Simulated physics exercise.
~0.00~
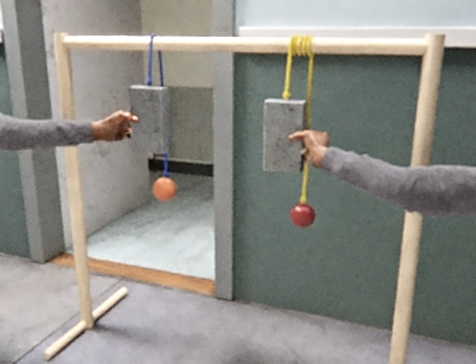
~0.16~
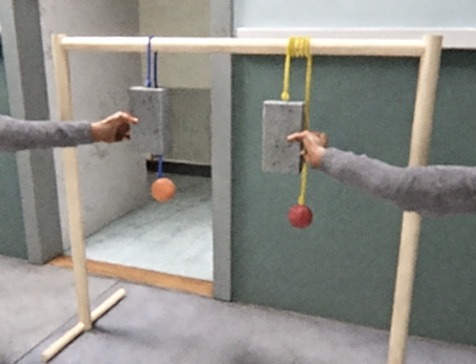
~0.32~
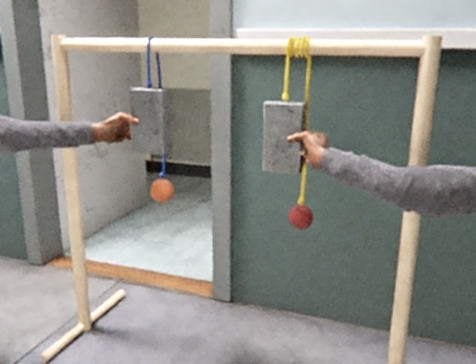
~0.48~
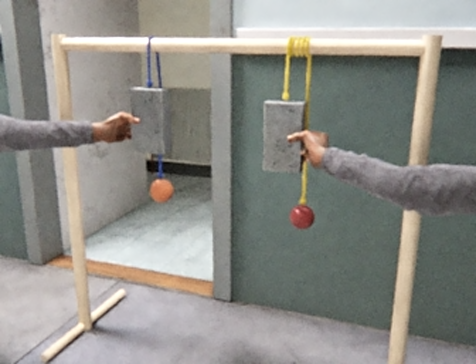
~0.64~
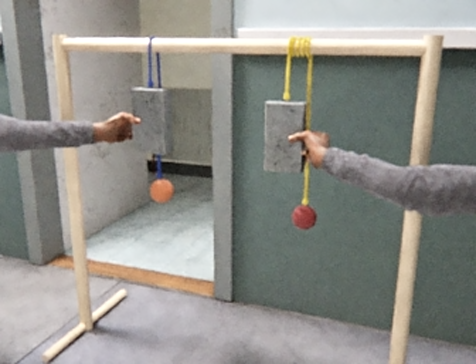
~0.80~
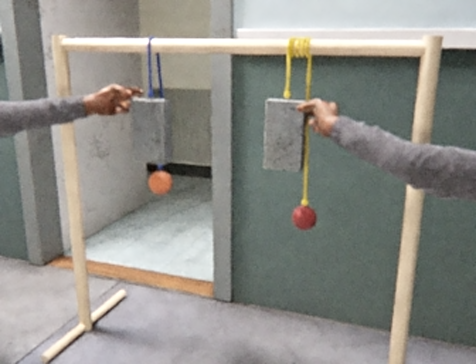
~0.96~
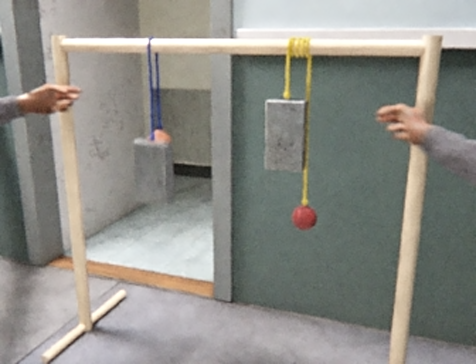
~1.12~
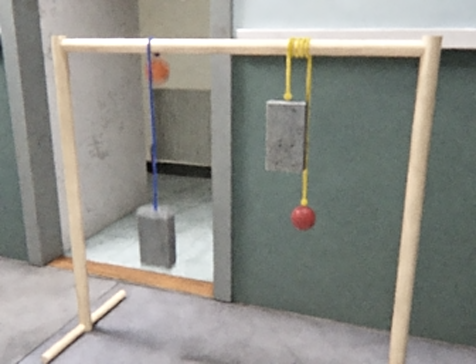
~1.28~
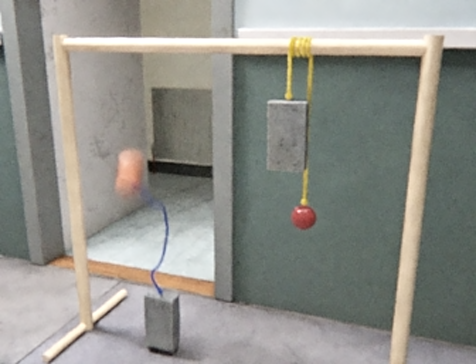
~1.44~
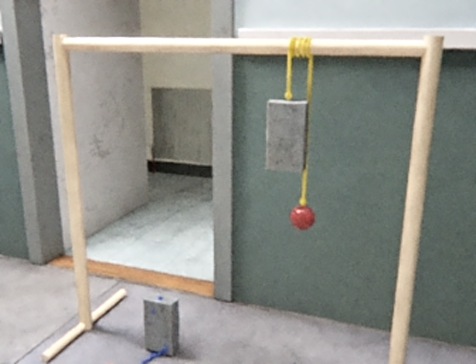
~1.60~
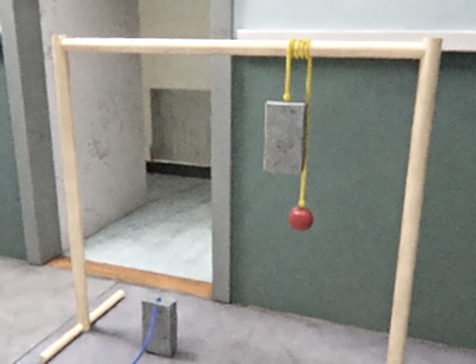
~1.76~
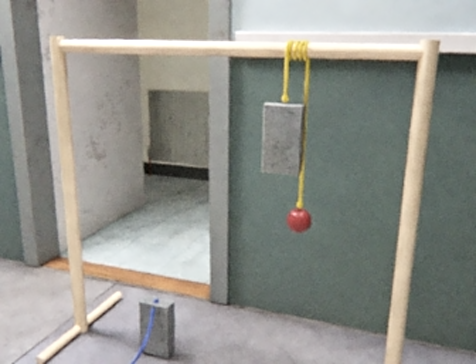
The clip shows two hands holding gray blocks hung from a wooden rail by cords with a ball at each other end. Once released, the left block drops to the floor, pulling its blue cord and orange ball over the rail, while the right block stays hanging.
